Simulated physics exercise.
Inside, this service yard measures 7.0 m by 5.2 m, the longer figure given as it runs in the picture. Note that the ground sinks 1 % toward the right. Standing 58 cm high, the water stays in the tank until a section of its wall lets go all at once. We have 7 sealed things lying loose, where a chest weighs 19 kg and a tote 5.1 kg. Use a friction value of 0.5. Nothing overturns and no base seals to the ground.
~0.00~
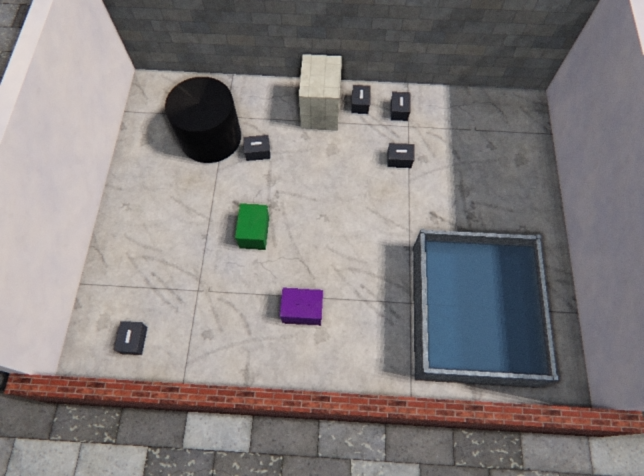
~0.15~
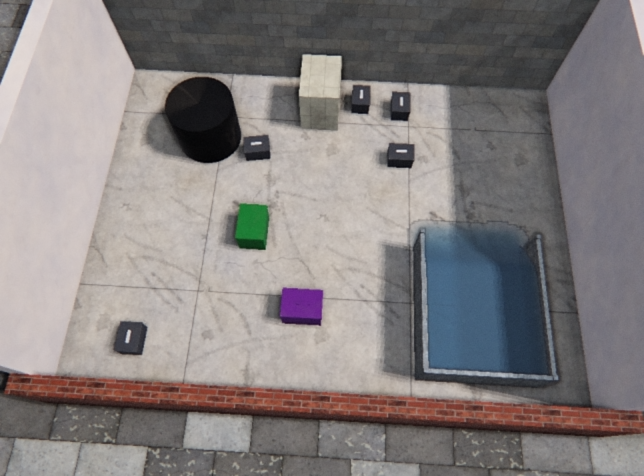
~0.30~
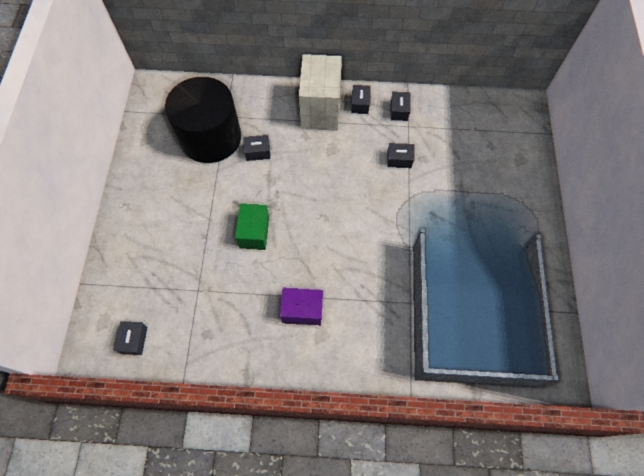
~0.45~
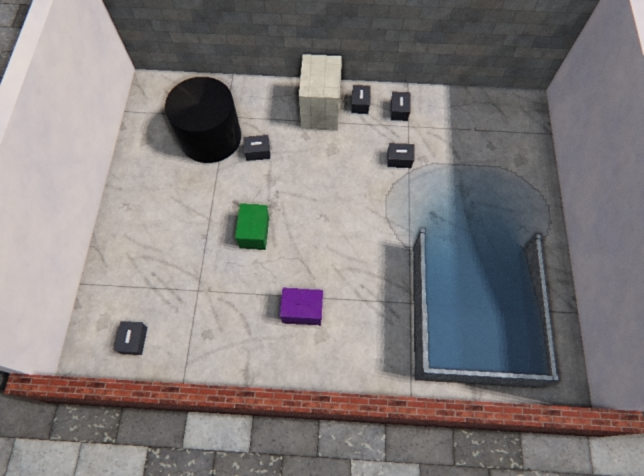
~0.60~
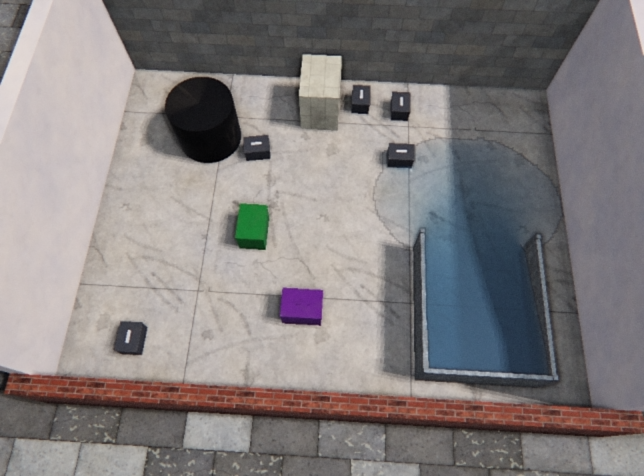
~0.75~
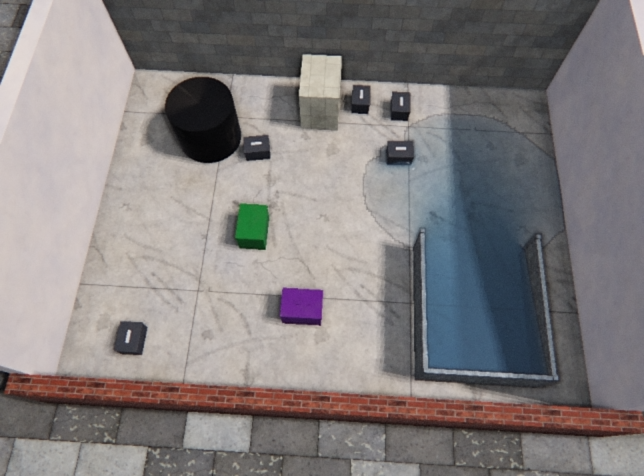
Service yard with a tank opening at its back side, water spreading across the floor while the green and purple chests stay still.
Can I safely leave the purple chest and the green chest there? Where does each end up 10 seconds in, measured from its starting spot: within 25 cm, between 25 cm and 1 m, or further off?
Result: The purple chest should not go anywhere much; the green chest should not go anywhere much.
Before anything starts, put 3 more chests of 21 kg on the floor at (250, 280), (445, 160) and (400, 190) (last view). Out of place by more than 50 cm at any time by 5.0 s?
Within it, beyond it, beyond it.
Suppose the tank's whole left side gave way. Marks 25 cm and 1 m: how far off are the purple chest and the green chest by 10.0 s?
The purple chest would be washed far off and the green chest would be washed far off.
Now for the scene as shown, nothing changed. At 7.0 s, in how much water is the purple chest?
3 cm, roughly.
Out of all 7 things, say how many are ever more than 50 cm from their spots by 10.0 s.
It adds up to 2.
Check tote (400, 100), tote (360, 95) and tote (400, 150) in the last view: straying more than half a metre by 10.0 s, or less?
Well, going one by one, it's too far, not that far and too far.
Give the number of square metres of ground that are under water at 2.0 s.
Wet area: Approx. 14 m2.
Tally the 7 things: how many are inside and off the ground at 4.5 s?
Tally: 2 of them.
After 2.0 s the purple chest is near (302, 303), 0.0 m from its start, aground; the green chest is near (251, 221), 0.0 m from its start, aground; 3 afloat.
After 4.5 s the purple chest is near (302, 303), 0.0 m from its start, aground; the green chest is near (251, 221), 0.0 m from its start, aground; 2 afloat.
After 7.0 s the purple chest is near (302, 303), 0.0 m from its start, aground; the green chest is near (251, 221), 0.0 m from its start, aground; 2 afloat.
After 10.0 s the purple chest is near (302, 303), 0.0 m from its start, aground; the green chest is near (251, 221), 0.0 m from its start, aground; 3 afloat.
